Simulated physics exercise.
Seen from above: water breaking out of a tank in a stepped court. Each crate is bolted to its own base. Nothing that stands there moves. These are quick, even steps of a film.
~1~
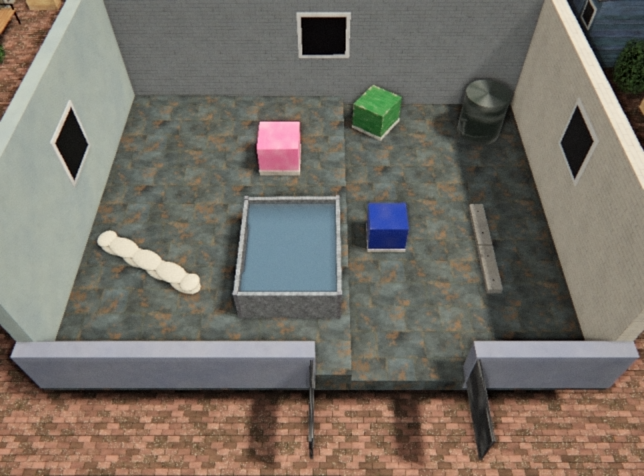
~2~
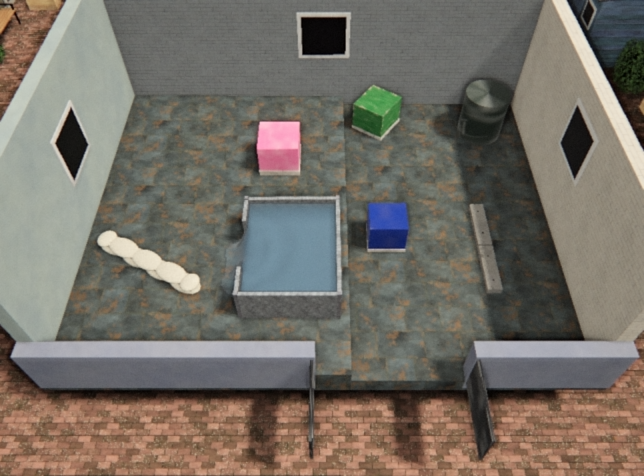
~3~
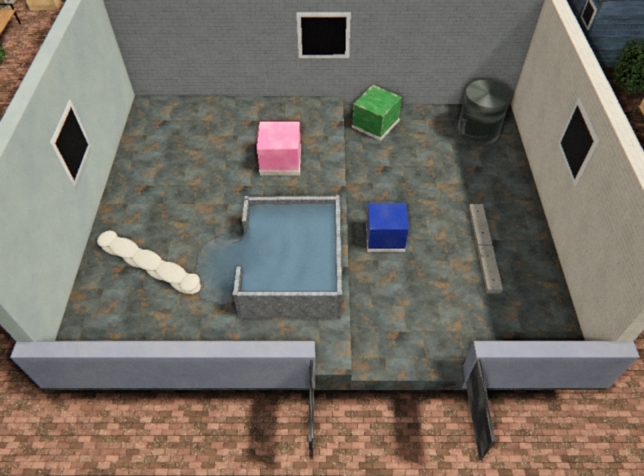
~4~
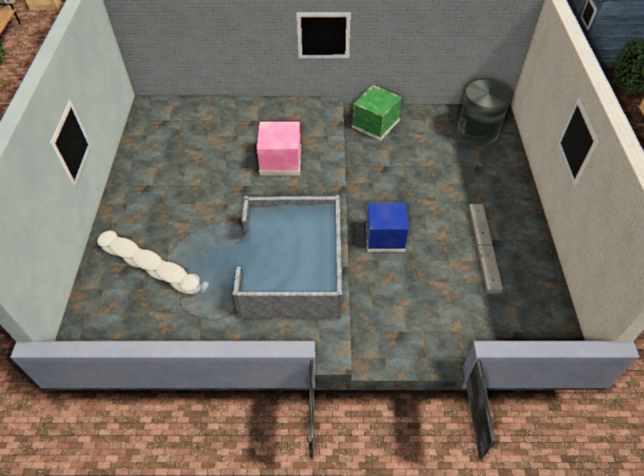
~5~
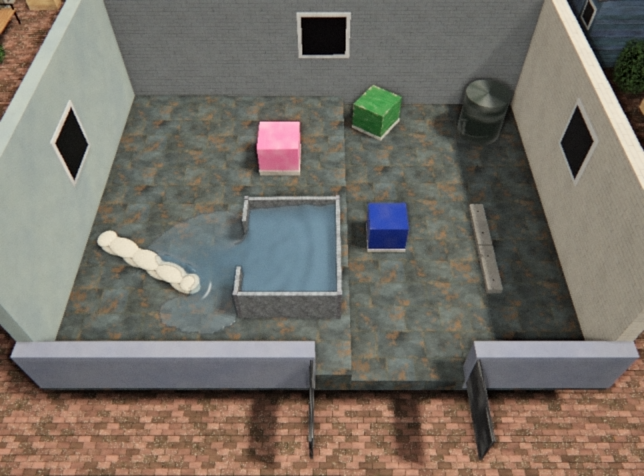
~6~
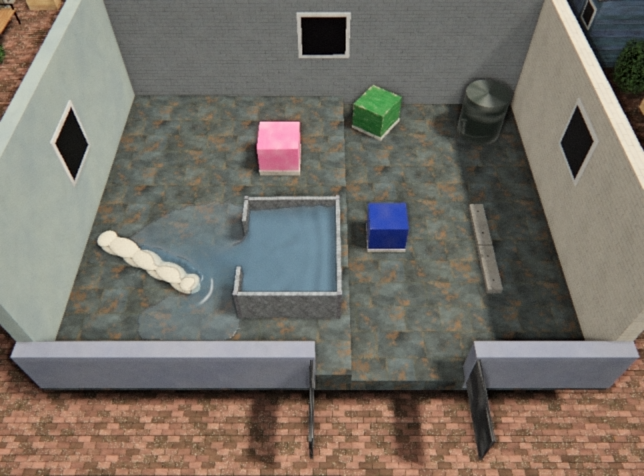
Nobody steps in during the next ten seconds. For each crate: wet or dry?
One by one: The blue crate escapes dry; the pink crate escapes dry; the green crate is wetted.
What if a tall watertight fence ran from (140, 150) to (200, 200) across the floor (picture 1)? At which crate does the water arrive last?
I say the blue-painted one.
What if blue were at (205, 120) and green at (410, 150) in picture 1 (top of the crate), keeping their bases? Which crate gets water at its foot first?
That is the blue crate.
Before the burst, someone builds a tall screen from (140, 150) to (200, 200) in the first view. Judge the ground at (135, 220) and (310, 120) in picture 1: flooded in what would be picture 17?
In that order: Flooded, not flooded.
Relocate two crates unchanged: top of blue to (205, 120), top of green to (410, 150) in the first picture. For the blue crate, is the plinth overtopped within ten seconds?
One by one: The blue one is soaked.
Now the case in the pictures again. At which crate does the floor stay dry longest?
I say the blue-painted one.
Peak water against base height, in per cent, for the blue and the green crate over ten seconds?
Roughly 60 per cent, then 210 per cent.
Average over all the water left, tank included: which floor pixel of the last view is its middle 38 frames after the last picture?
At about (220, 211).
A moment on, water covers 15 % of the floor; the blue crate not reached, the pink crate not reached, the green crate not reached.
Next, water covers 25 % of the floor; the blue crate not reached, the pink crate not reached, the green crate not reached.
Then, water covers 30 % of the floor; the blue crate not reached, the pink crate not reached, the green crate not reached.
Later, water covers 50 % of the floor; the blue crate not reached, the pink crate water round its plinth, the green crate water round its plinth.
In the end, water covers 80 % of the floor; the blue crate stayed above the water, the pink crate stayed above the water, the green crate was topped.
